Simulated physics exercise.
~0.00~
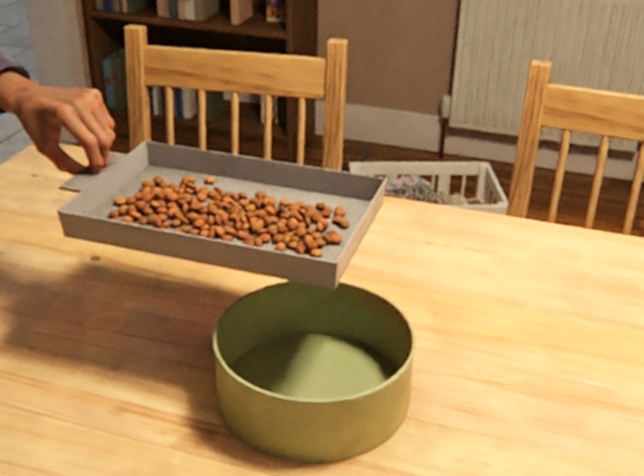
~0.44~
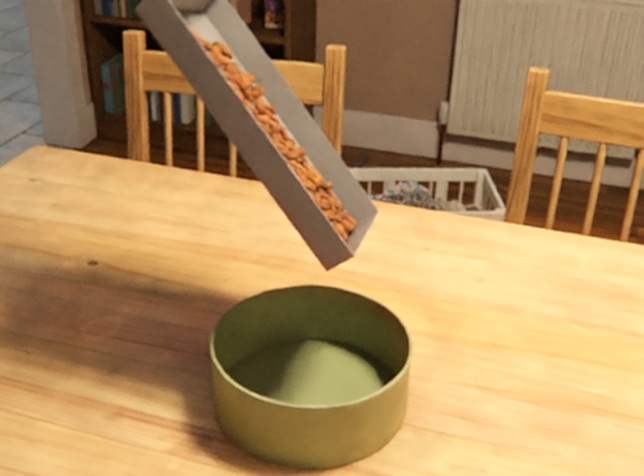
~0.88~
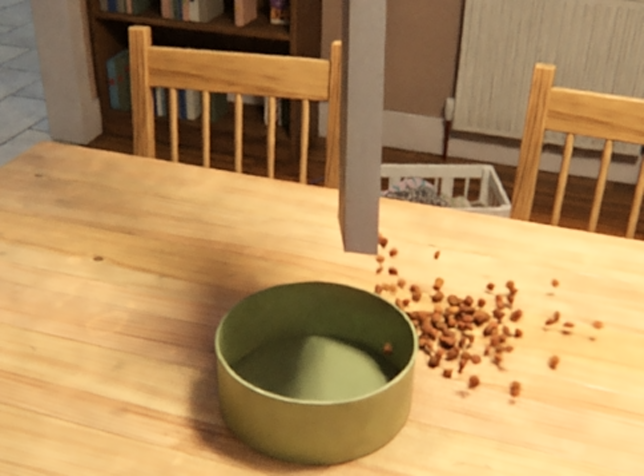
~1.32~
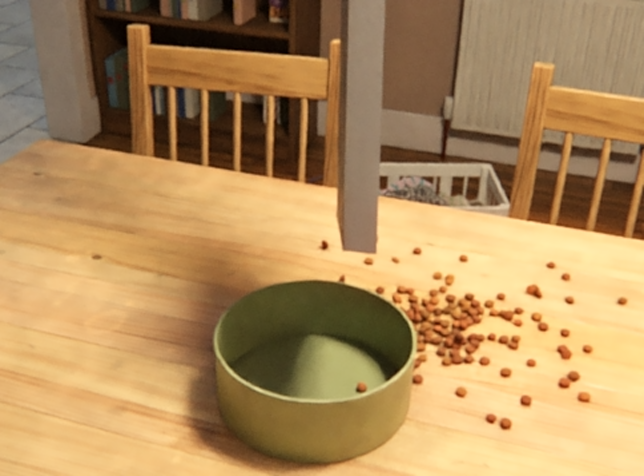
On a wooden dining table, a grey tray of dog kibble tilting upright and spilling most pieces right of a green pot.
